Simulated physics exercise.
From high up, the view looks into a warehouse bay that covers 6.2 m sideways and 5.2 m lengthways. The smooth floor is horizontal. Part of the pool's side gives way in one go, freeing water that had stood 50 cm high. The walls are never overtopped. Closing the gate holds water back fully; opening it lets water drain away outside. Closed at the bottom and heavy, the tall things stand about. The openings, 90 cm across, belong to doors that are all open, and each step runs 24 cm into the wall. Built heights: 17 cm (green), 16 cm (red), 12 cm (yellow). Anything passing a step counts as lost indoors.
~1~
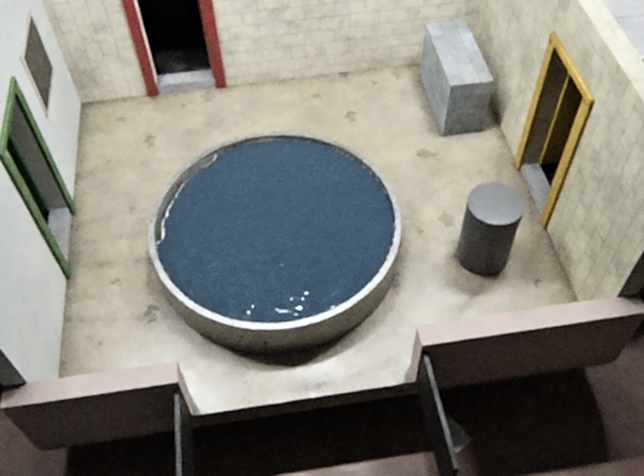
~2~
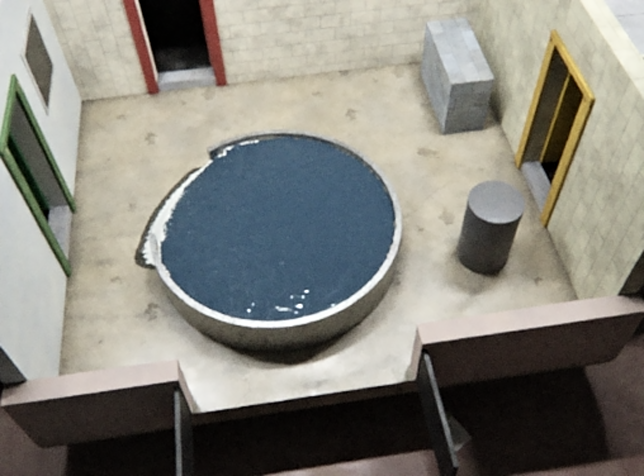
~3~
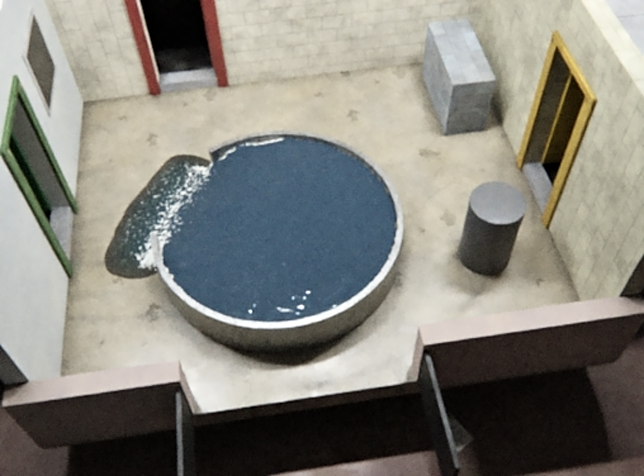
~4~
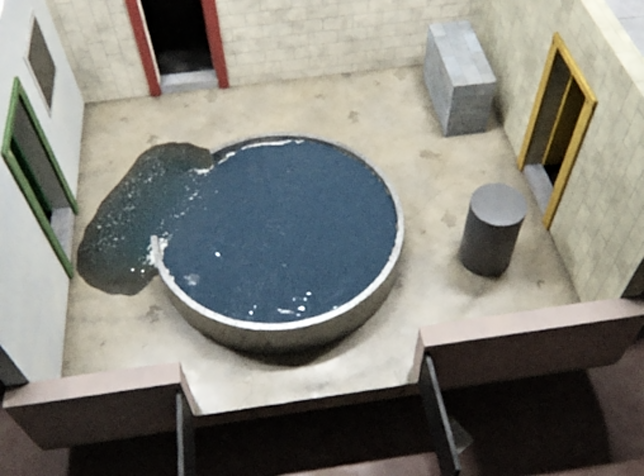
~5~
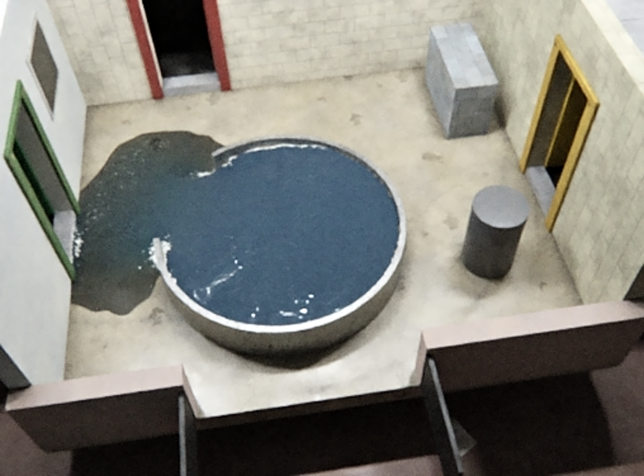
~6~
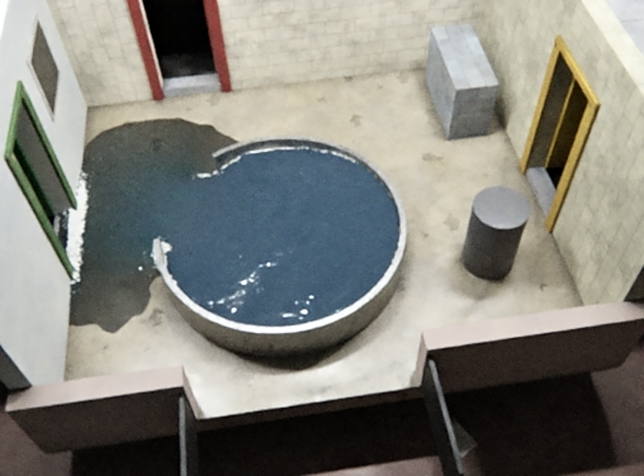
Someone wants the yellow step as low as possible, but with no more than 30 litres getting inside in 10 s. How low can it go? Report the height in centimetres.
No lower than roughly 7.5 cm.
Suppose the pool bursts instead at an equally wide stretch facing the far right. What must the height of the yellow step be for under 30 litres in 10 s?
Then roughly 12.5 cm.
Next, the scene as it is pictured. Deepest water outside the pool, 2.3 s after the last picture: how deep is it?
Up to some 40 centimetres, I'd say.
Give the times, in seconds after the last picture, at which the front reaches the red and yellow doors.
Red 0.5 s, yellow 3.8 s.
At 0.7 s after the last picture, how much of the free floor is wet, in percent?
Approximately 25 % of it.
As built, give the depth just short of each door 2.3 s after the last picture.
Green door: 29 cm; red door: 20 cm; yellow door: 0 cm.
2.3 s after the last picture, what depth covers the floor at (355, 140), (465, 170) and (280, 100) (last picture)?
Roughly 1, 0 and 7 centimetres.
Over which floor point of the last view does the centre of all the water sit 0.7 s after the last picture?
The water's centre is at about (247, 239).
Then, 0.7 s after the last picture water covers 25 % of the floor, deepest (36 cm) near (79, 220); it has not reached the yellow door.
Then, 2.3 s after the last picture water covers 50 % of the floor, deepest (40 cm) near (87, 121); it has not reached the yellow door.
Then, 9.3 s after the last picture water covers 95 % of the floor, deepest (16 cm) near (459, 360); 12 cm at the yellow door, 1 litre in over its 12 cm step.
At the yellow door as built, the water peaked near 12 cm, 8.3 s after the last picture.
With a step of 6.5 cm, 45 litres would have come in within the 10 s; with 9 cm, 15 litres. So under 30 litres takes about 7.5 cm.
